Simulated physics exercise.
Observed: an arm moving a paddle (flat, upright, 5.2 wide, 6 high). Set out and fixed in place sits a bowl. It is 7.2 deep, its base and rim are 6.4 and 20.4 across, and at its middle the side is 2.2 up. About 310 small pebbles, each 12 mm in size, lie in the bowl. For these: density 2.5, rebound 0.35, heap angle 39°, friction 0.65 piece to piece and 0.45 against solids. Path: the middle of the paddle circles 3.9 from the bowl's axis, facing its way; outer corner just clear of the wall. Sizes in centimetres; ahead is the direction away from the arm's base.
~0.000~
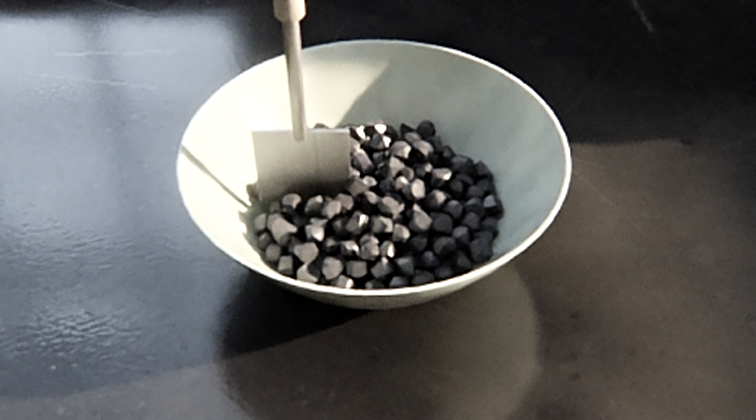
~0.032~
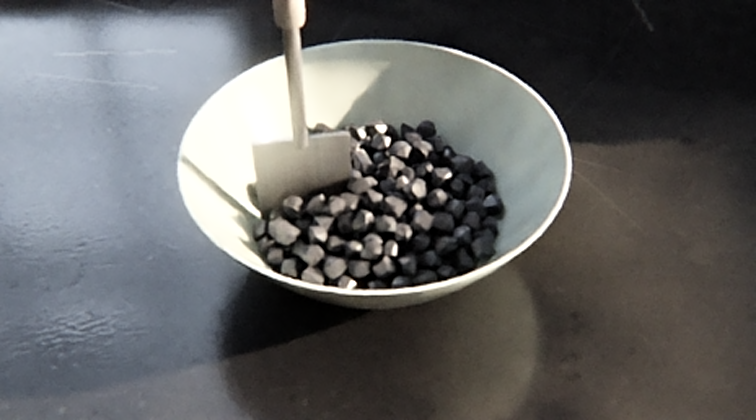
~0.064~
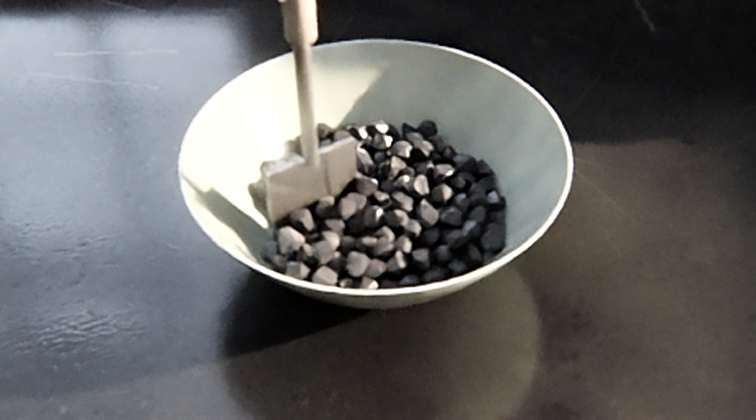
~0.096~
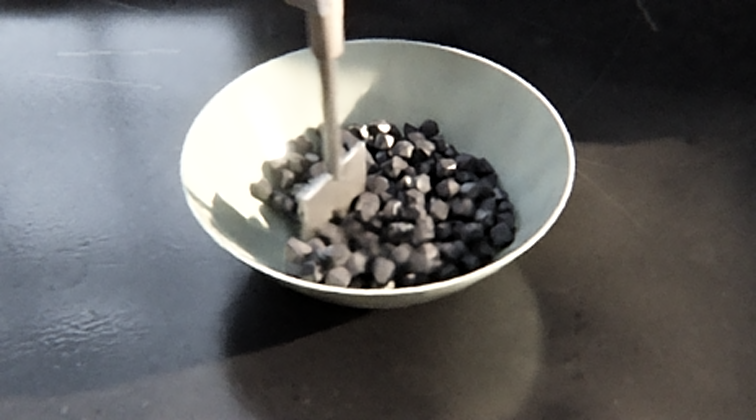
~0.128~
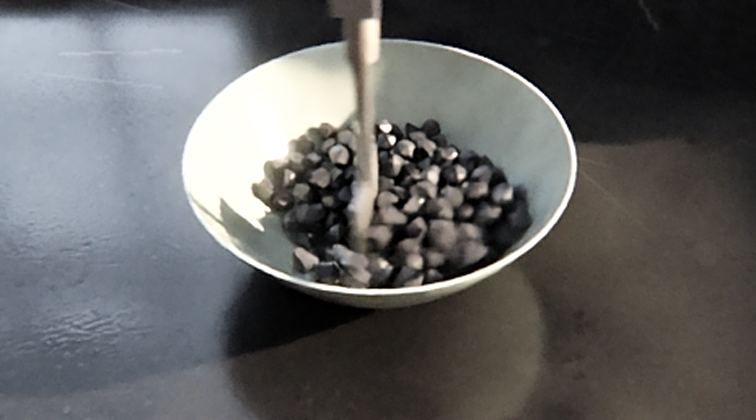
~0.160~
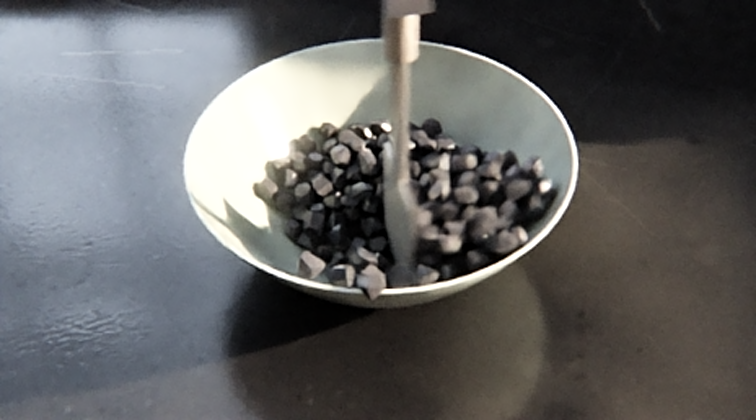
A flat paddle swept through dark pebbles in a pale bowl, starting at the left and curving along the near side toward the right, turning edge-on as it pushed them into a rightward heap.
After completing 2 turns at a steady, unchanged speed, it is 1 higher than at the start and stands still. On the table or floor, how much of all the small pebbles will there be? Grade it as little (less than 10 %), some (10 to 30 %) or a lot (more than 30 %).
Grade: Some, 10 to 30 %.
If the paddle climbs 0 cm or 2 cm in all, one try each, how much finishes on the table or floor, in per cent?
Trial one: Roughly 25 %; trial two: Roughly 15 %.
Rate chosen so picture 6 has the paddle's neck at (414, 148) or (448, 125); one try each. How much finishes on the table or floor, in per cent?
About 25 and 40 %.
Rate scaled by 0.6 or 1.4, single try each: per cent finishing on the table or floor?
I'd expect near 5 per cent, then near 35 per cent.
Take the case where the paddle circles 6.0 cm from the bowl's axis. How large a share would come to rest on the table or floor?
Roughly 0 percent, I'd expect.
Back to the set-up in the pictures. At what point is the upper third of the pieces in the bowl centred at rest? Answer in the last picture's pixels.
The centre is near pixel (358, 203).
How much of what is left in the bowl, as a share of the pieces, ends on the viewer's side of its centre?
About 50 %.
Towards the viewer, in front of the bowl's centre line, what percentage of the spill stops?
Around 40 %.
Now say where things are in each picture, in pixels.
The first frame shows paddle neck at (298, 107), 0° round; upper third of the load around (381, 194), from x 260 to 490, top at y 130; 313 in the bowl.
The second frame shows paddle neck at (298, 115), 10° round; upper third of the load around (379, 196), from x 260 to 495, top at y 130.
The third frame shows paddle neck at (308, 132), 33° round; upper third of the load around (382, 218), from x 265 to 495, top at y 130.
The fourth frame shows paddle neck at (332, 146), 57° round; upper third of the load around (401, 220), from x 265 to 505, top at y 130.
The fifth frame shows paddle neck at (364, 153), 82° round; upper third of the load around (427, 214), from x 265 to 520, top at y 130.
The sixth frame shows paddle neck at (399, 151), 106° round; upper third of the load around (450, 207), from x 265 to 545, top at y 125; 313 in the bowl.
By 0.48 s, 345° round, highest piece 9 above the table; 277 in the bowl, 24 on the table or floor, 12 in flight or on the tool.
By 0.79 s, 225° round, highest piece 8 above the table; 260 in the bowl, 52 on the table or floor, 1 in flight or on the tool.
By 1.15 s, 0° round, highest piece 8 above the table; 252 in the bowl, 61 on the table or floor.
By 1.85 s, 0° round, highest piece 8 above the table; 252 in the bowl, 61 on the table or floor.
Final count, 252 in the bowl, 61 on the table or floor. That is 19 % on the table or floor.
